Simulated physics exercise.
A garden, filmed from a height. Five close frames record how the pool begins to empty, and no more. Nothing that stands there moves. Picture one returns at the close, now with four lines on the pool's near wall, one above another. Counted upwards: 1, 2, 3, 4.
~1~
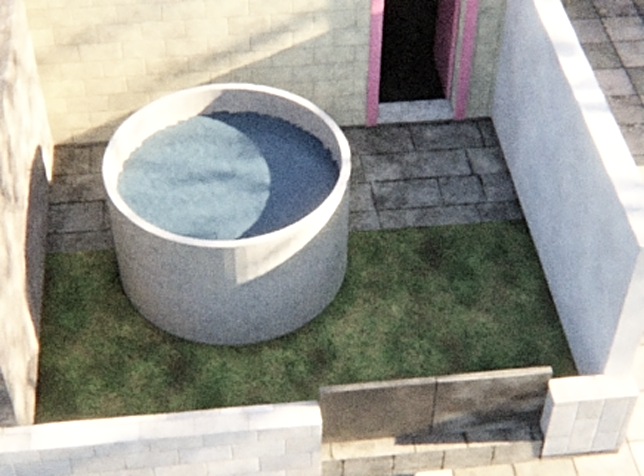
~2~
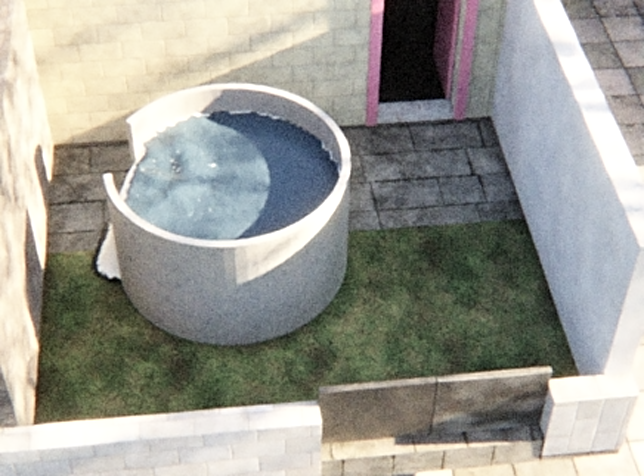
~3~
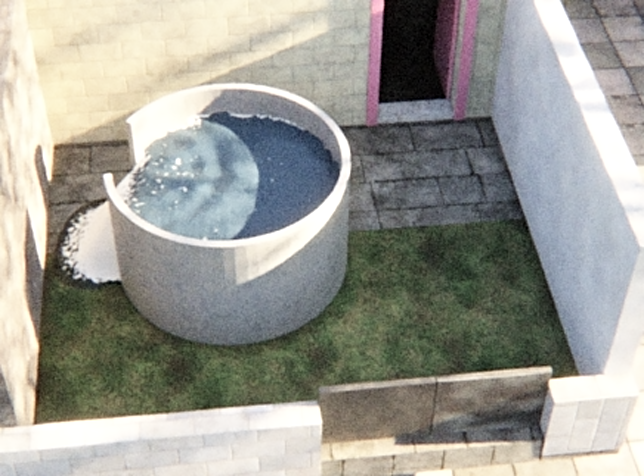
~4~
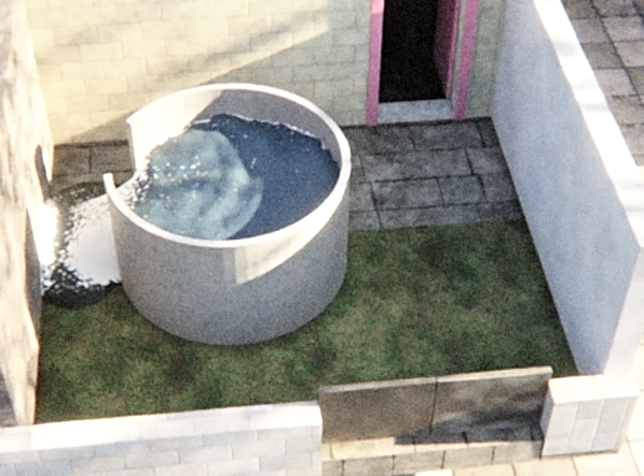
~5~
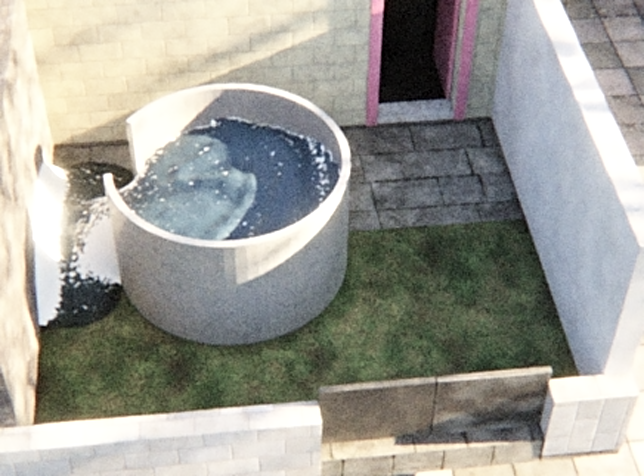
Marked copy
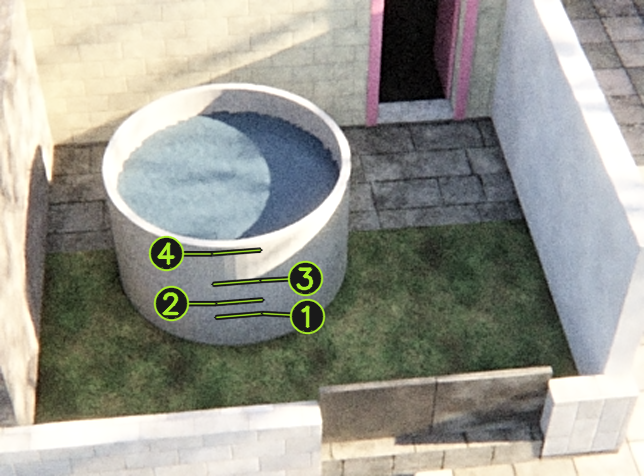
At the start, seen from above, a round grey pool full of still water stands on grass in a walled yard with a pink doorway. A gap opens in the pool's left side and water pours out, then spreads across the ground to the left wall and along it, while the pool's surface churns and drops.
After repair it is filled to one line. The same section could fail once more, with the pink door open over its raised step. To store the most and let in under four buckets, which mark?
2 will do.
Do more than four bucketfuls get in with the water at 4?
Yes.
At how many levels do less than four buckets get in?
Two.
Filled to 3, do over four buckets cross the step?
Yes, it does.
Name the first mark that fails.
The answer is 3.
On the marked copy, 1 at (239, 315); 2 at (238, 301); 3 at (237, 282); 4 at (235, 252); from the bottom up 1, 2, 3, 4.
Choosing 1, nothing gets over.
Choosing 2, a bucket or two gets in.
Choosing 3, about 10 bucketfuls get in.
Choosing 4, dozens of bucketfuls pour in.
